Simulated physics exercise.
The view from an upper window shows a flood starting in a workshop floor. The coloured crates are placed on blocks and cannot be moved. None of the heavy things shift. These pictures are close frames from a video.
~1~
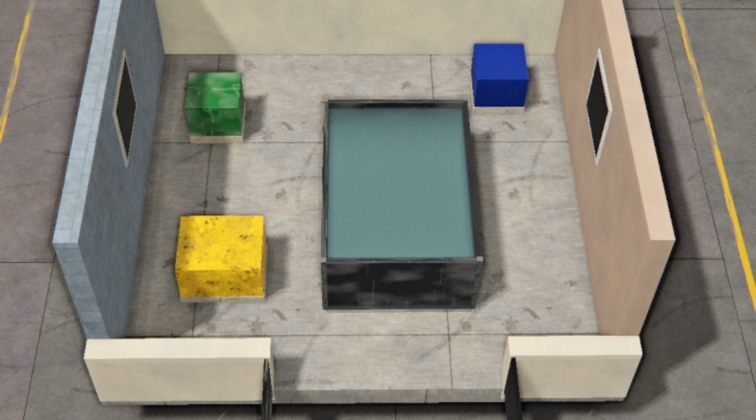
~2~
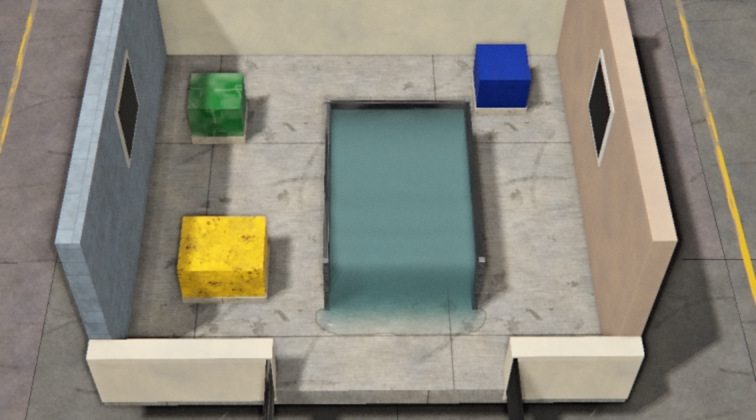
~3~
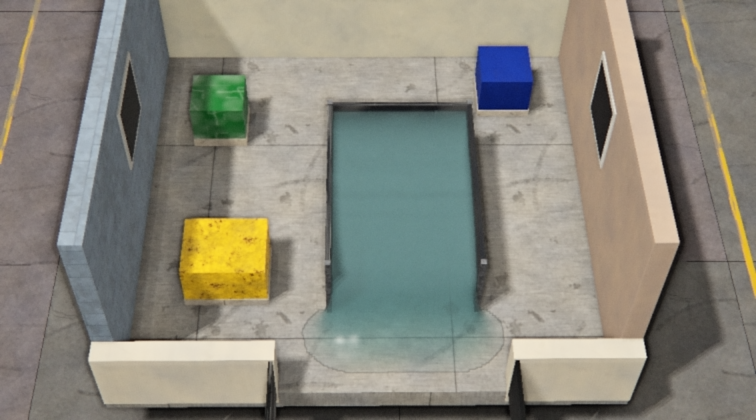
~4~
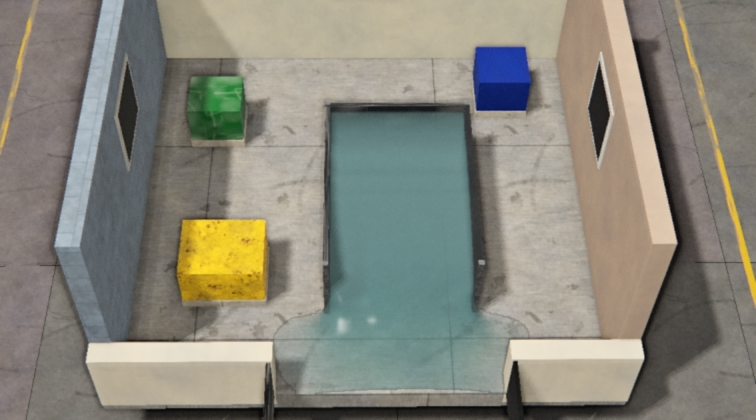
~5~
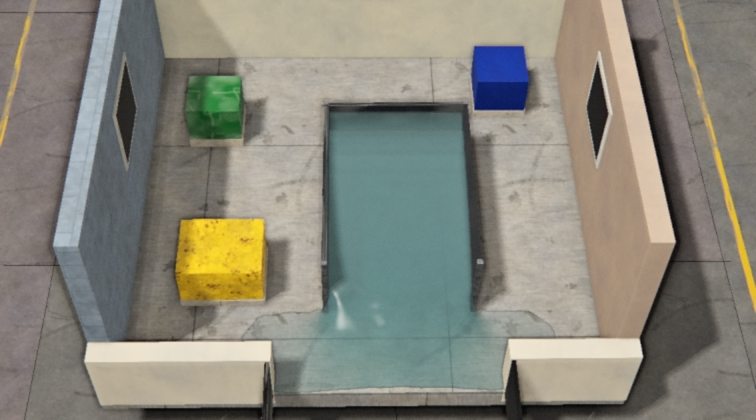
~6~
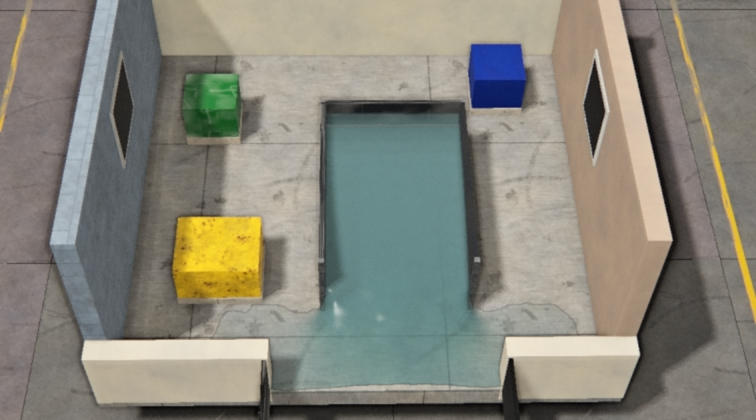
Water poured out of the open front end of a dark tank in the middle of a workshop floor, then spread forward and sideways, while the green, yellow and blue blocks stayed put.
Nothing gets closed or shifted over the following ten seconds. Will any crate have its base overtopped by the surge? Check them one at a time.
Each in turn: The green crate is spared, the yellow crate is spared, the blue crate is spared.
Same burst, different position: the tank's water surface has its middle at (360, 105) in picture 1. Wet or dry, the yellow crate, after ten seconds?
The yellow crate is flooded.
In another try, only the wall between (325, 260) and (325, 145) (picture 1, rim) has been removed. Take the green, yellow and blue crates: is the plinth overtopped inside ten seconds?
Result: Green crate is swamped; yellow crate is swamped; blue crate is swamped.
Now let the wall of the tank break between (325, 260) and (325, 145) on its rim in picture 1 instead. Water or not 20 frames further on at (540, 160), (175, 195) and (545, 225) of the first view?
Unwetted / soaked / unwetted.
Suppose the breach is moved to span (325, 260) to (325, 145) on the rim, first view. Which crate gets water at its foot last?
The crate marked blue.
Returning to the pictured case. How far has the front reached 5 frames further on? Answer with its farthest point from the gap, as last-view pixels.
I'd put it around (120, 374).
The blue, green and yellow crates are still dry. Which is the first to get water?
Answer: The yellow one.
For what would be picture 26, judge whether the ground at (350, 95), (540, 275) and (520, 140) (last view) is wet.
Result by point, in sequence: Unwetted, then waterlogged, then waterlogged.
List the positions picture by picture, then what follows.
Still water in the open tank at (398, 180), in the first picture.
The front is at (320, 314), out from the gap at (402, 289), in the second picture.
The front is at (311, 342), out from the gap at (404, 295), in the third picture.
The front is at a hidden place, out from the gap at (401, 297), in the fourth picture.
Water pours out at (400, 298) and has run to a hidden place, in the fifth picture.
The front is at a hidden place, out from the gap at (397, 296), in the sixth picture.
A moment on, water covers 20 % of the floor; the green crate not reached, the yellow crate water round its plinth, the blue crate not reached.
Next, water covers 25 % of the floor; the green crate not reached, the yellow crate water round its plinth, the blue crate not reached.
Then, water covers 40 % of the floor; the green crate not reached, the yellow crate water round its plinth, the blue crate water round its plinth.
Later, water covers 50 % of the floor; the green crate water round its plinth, the yellow crate water round its plinth, the blue crate water round its plinth.
In the end, water covers 55 % of the floor; the green crate stayed above the water, the yellow crate stayed above the water, the blue crate stayed above the water.
